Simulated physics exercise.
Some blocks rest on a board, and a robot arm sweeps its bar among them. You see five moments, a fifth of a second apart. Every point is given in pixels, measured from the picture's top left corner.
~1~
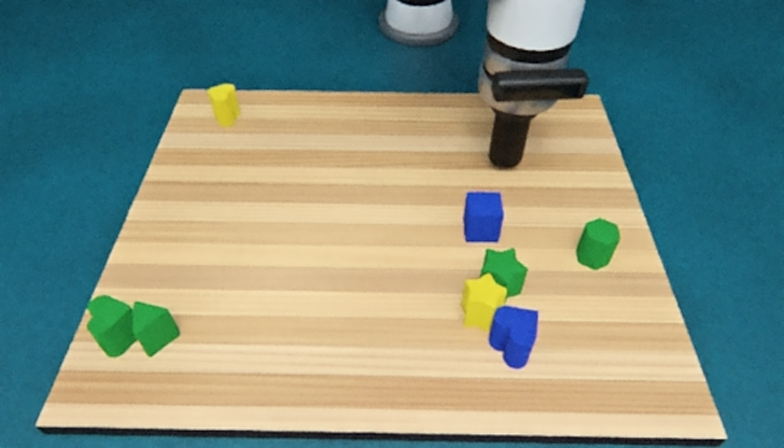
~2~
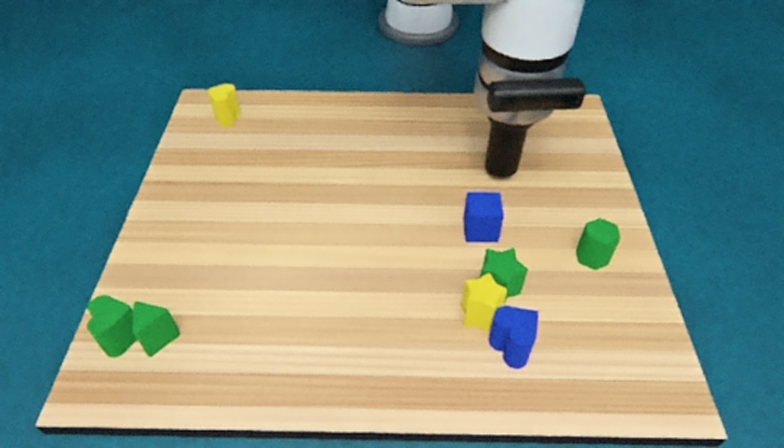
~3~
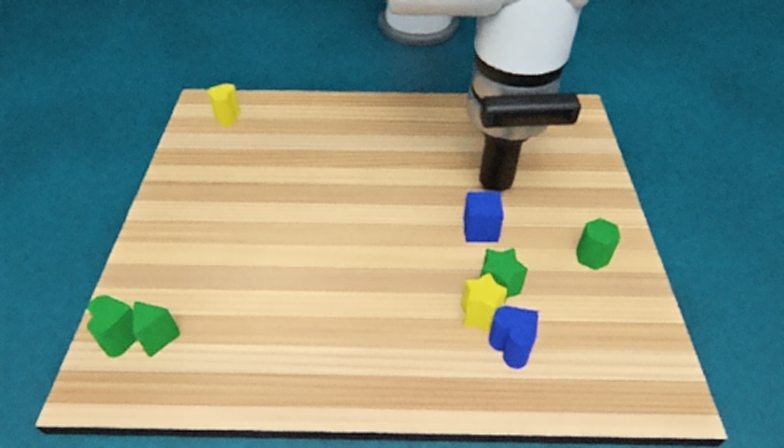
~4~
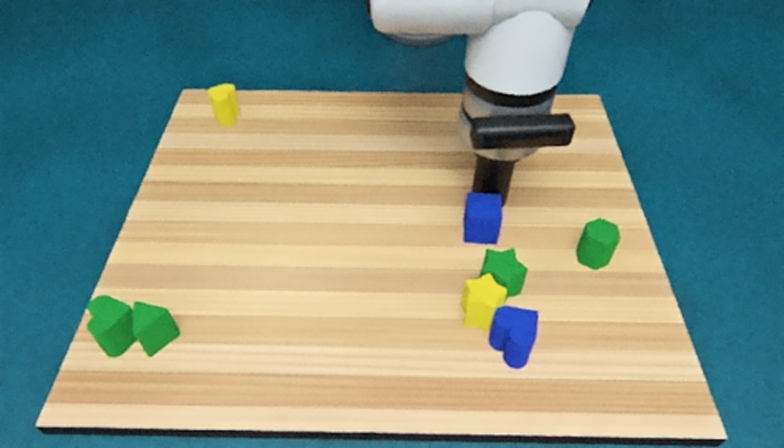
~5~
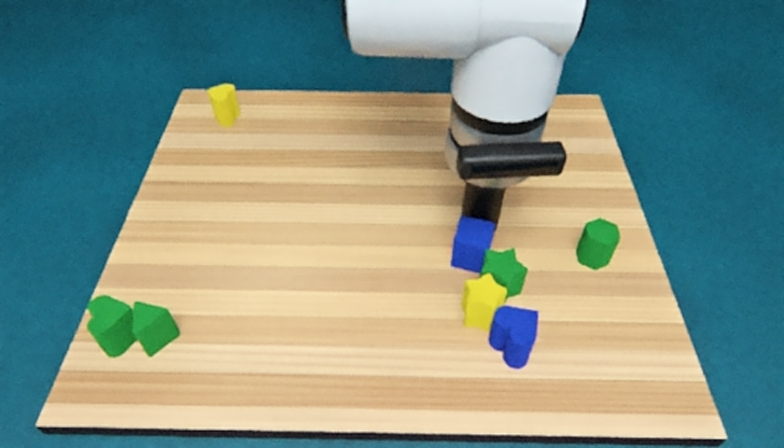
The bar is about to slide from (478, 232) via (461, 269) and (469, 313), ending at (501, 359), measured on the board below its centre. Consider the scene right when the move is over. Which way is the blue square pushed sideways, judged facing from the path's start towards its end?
It is displaced to the right.
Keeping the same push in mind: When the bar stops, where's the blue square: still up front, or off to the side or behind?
When the path ends, it will lie beside or behind the bar.
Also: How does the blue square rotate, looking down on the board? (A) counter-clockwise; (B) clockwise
Choice B: Clockwise.
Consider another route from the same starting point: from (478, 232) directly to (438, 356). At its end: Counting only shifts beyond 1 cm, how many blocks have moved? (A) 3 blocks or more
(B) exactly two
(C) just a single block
The one that fits is A, 3 blocks or more.
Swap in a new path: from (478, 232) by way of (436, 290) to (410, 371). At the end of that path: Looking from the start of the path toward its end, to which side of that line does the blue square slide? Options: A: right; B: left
Answer: B.
On the path given first. One third of the way, bar at (463, 261); blue square at (459, 273); yellow star block at (489, 304), turned 55° clockwise; green star block at (505, 275), turned 65° anticlockwise; blue heart-shaped block at (522, 333), turned 25° anticlockwise.
Two thirds of the way, bar at (471, 306); blue square at (446, 313), turned 30° clockwise; yellow star block at (491, 321); green star block at (511, 281), turned 100° anticlockwise; blue heart-shaped block at (528, 339), turned 35° anticlockwise.
At the end, bar at (503, 352); blue square at (444, 316), turned 45° clockwise; yellow star block at (510, 372), turned 25° clockwise; green star block at (515, 283), turned 120° anticlockwise; blue heart-shaped block at (552, 362), turned 95° anticlockwise.
